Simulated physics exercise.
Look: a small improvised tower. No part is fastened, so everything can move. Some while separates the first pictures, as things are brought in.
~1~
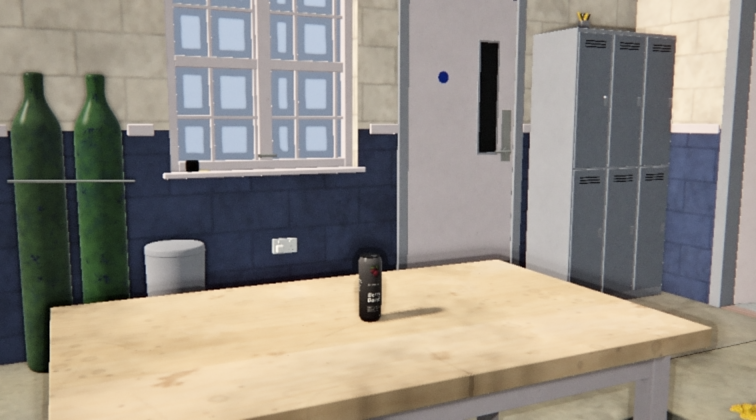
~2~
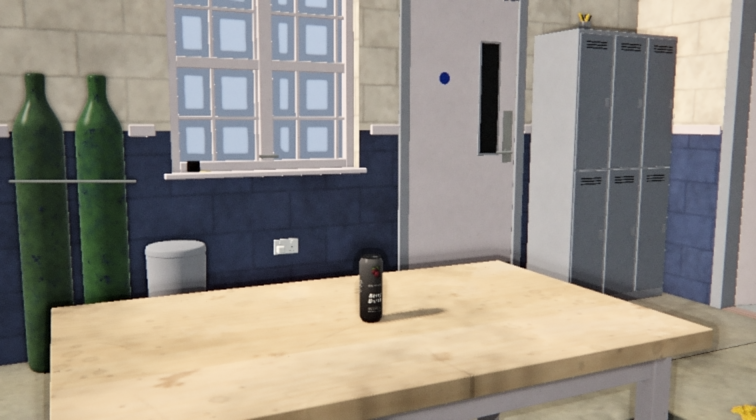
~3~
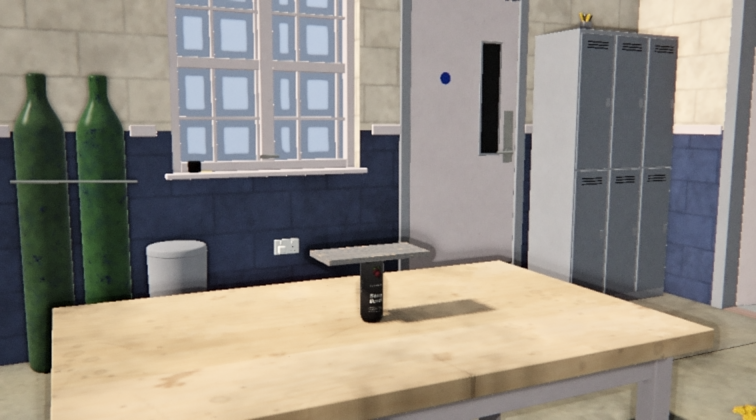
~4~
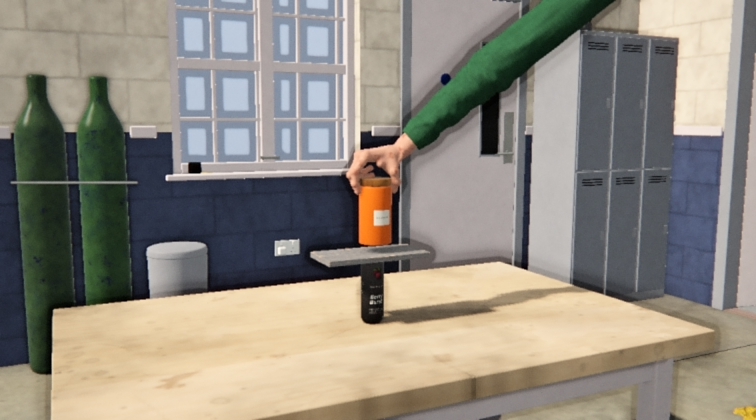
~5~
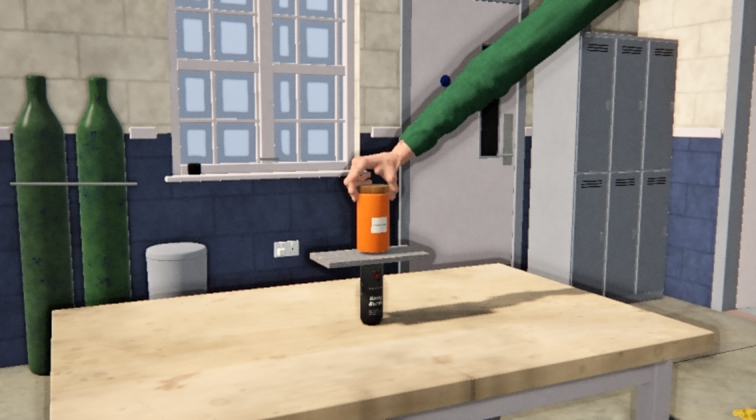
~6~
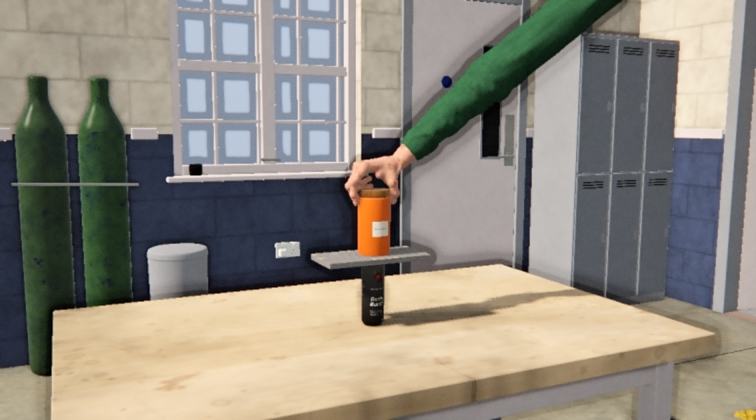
A green-sleeved arm lowers an orange jar onto a grey slab atop a black can.
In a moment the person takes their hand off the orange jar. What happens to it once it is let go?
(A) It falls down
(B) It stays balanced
Answer: B.
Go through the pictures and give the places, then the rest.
In the first picture, the last thing is not in view yet; black can (370, 288).
In the second picture, the last thing is not in view yet; black can (371, 289).
In the third picture, the last thing is not in view yet; black can (372, 289).
The fourth picture shows on its way; orange jar (375, 211); black can (372, 290).
The fifth picture shows on its way; orange jar (373, 218); black can (372, 291).
The sixth picture shows set down, still held; orange jar (374, 222); black can (373, 292).
Then, 0.50 s on from there, no change.
Then, 1.10 s on from there, orange jar resting near (374, 222).
In the end, all 3 unmoved. At the end, from the last picture's camera, orange jar near (374, 222). The stack holds.
